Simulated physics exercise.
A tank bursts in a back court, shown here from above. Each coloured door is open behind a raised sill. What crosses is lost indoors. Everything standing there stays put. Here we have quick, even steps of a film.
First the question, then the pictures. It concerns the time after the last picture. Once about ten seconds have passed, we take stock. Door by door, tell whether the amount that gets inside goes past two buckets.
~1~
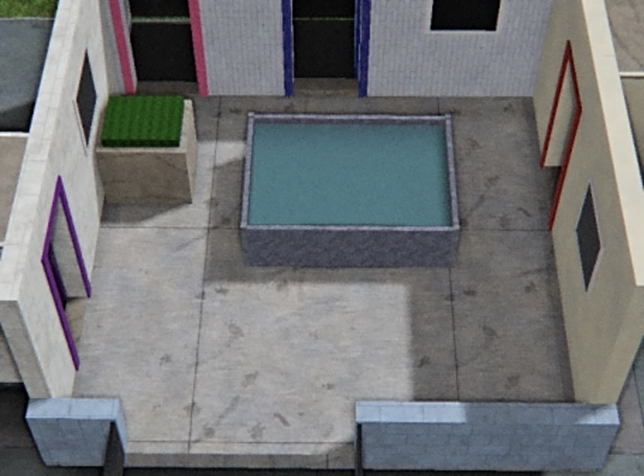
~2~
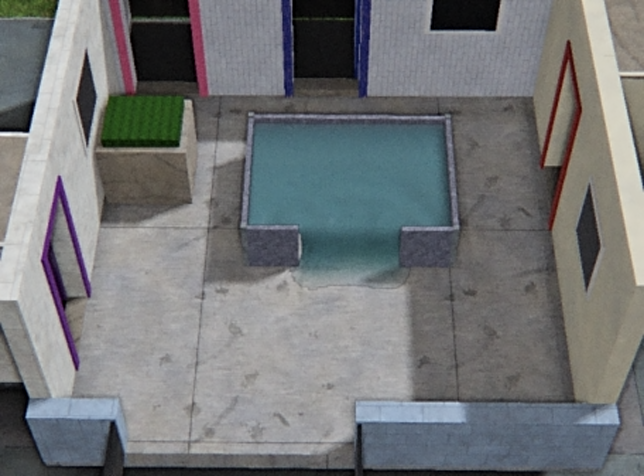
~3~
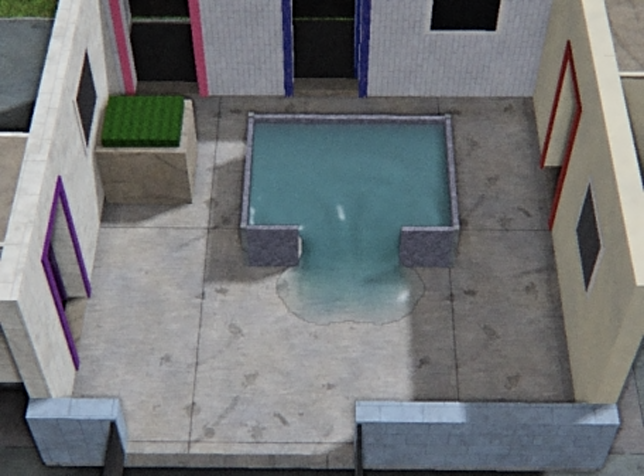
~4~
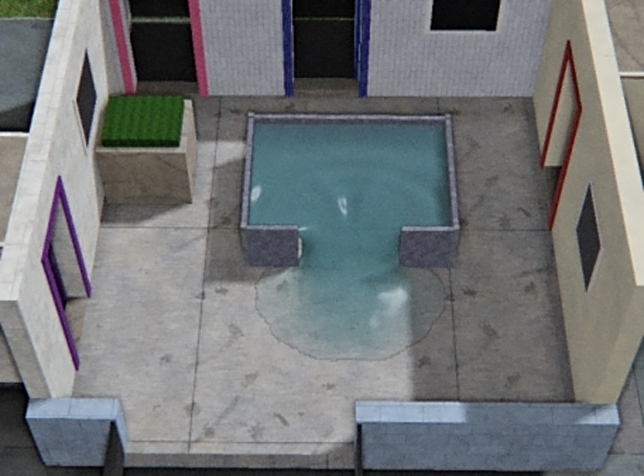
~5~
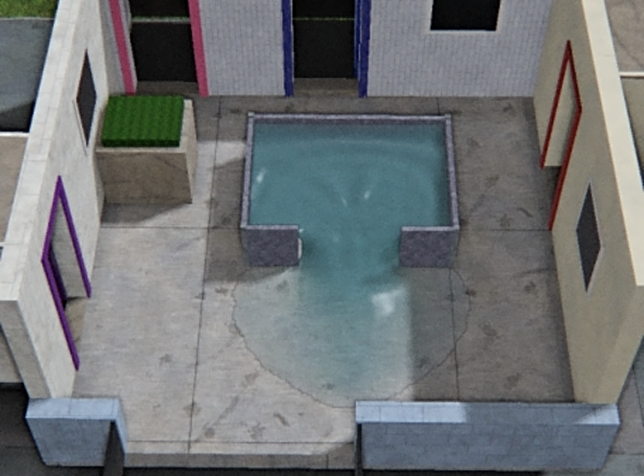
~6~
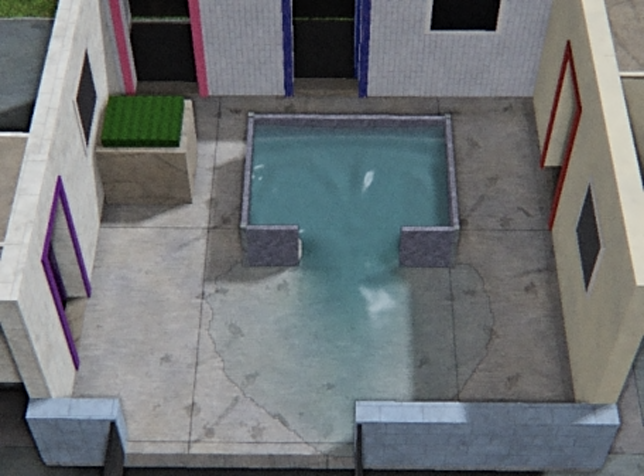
Outcome: The red door stays at or under the cap there, the purple door stays at or under the cap there, the pink door stays at or under the cap there, the blue door stays at or under the cap there.
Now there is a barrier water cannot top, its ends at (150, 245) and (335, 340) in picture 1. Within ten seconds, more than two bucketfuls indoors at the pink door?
Reading: Pink gets too much.
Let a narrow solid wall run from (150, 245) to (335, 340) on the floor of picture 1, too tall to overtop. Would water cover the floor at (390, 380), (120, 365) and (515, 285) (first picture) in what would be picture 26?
Results in order: Swamped / bone-dry / swamped.
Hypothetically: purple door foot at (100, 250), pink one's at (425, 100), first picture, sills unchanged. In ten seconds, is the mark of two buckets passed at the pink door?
Note: Pink one comes out above.
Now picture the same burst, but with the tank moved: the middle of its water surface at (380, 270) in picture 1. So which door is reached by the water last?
It would be the door marked pink.
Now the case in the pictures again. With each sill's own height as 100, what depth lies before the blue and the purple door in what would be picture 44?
20 and 80 %, in that order.
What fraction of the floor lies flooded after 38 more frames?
Estimate: Some 70 in a hundred.
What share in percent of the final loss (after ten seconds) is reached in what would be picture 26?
Roughly 50 %.
A moment on, water covers 30 % of the floor; the red door not reached, the purple door not reached, the pink door not reached, the blue door not reached.
Next, water covers 35 % of the floor; the red door not reached, the purple door not reached, the pink door not reached, the blue door not reached.
Then, water covers 55 % of the floor; the red door wet at the sill, nothing in, the purple door wet at the sill, nothing in, the pink door not reached, the blue door not reached.
Later, water covers 70 % of the floor; the red door wet at the sill, nothing in, the purple door wet at the sill, nothing in, the pink door not reached, the blue door wet at the sill, nothing in.
In the end, water covers 90 % of the floor; the red door under two buckets in, the purple door wet at the sill, nothing in, the pink door under two buckets in, the blue door wet at the sill, nothing in.
